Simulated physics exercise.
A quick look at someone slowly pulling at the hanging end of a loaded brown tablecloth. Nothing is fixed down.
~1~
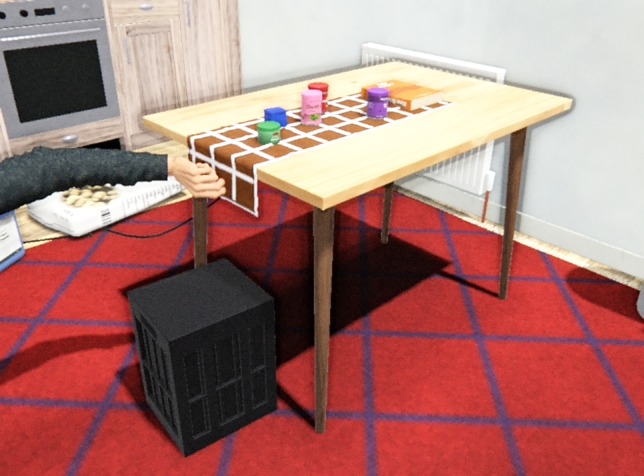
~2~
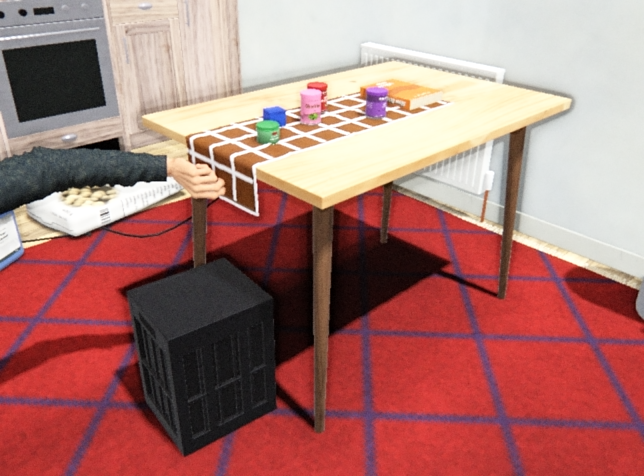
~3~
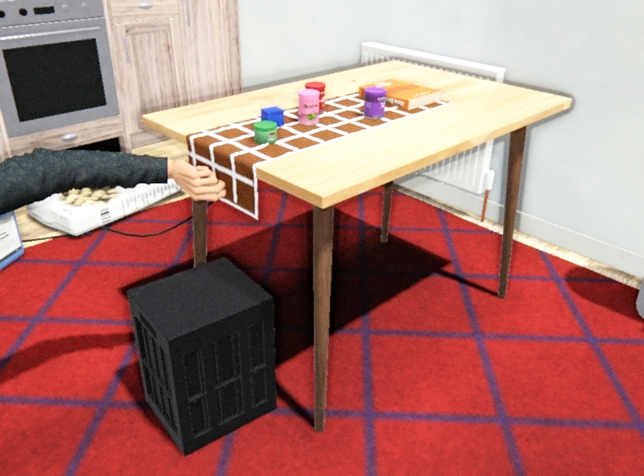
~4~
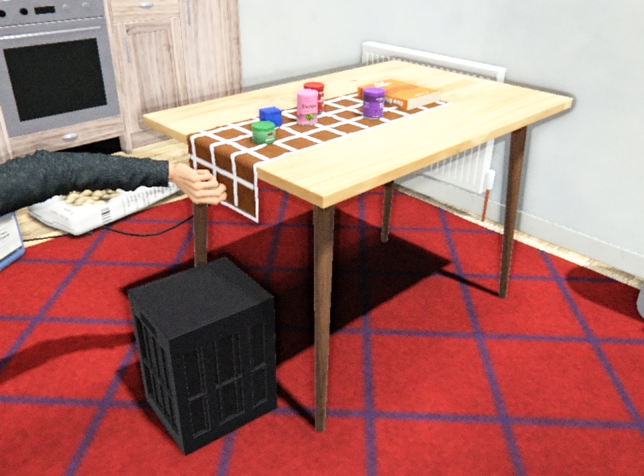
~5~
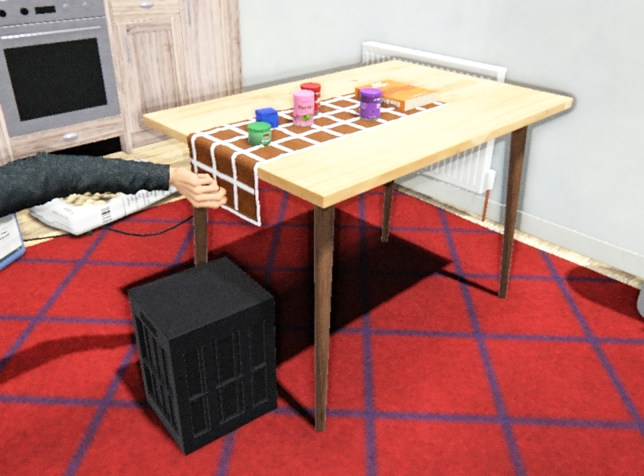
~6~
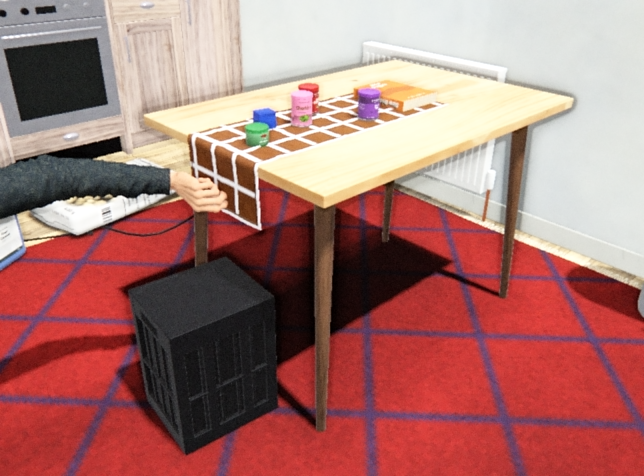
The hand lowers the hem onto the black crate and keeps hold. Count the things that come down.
The table loses two.
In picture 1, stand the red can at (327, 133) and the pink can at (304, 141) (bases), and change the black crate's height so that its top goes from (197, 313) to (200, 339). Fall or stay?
The red can tumbles off, the pink can falls.
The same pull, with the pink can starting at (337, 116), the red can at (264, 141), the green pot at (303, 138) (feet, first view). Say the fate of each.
The pink can stays on; the red can comes down; the green pot tumbles off.
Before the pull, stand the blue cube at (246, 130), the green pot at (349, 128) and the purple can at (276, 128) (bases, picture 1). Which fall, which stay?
The blue cube goes over; the green pot holds on; the purple can goes over.
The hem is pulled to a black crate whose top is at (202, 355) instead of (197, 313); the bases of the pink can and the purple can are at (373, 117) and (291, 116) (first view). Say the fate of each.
The pink can does not fall, the purple can tumbles off.
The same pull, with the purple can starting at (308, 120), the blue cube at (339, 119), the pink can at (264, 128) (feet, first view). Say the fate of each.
The purple can keeps its place on top; the blue cube remains up; the pink can goes over.
Soon after, hem near (226, 243); all still up.
After that, hem near (227, 271); green pot gone.
And then, hem on the crate; green pot and blue cube gone.
In the end, hem on the crate; green pot and blue cube gone. The count of fallen things is two.
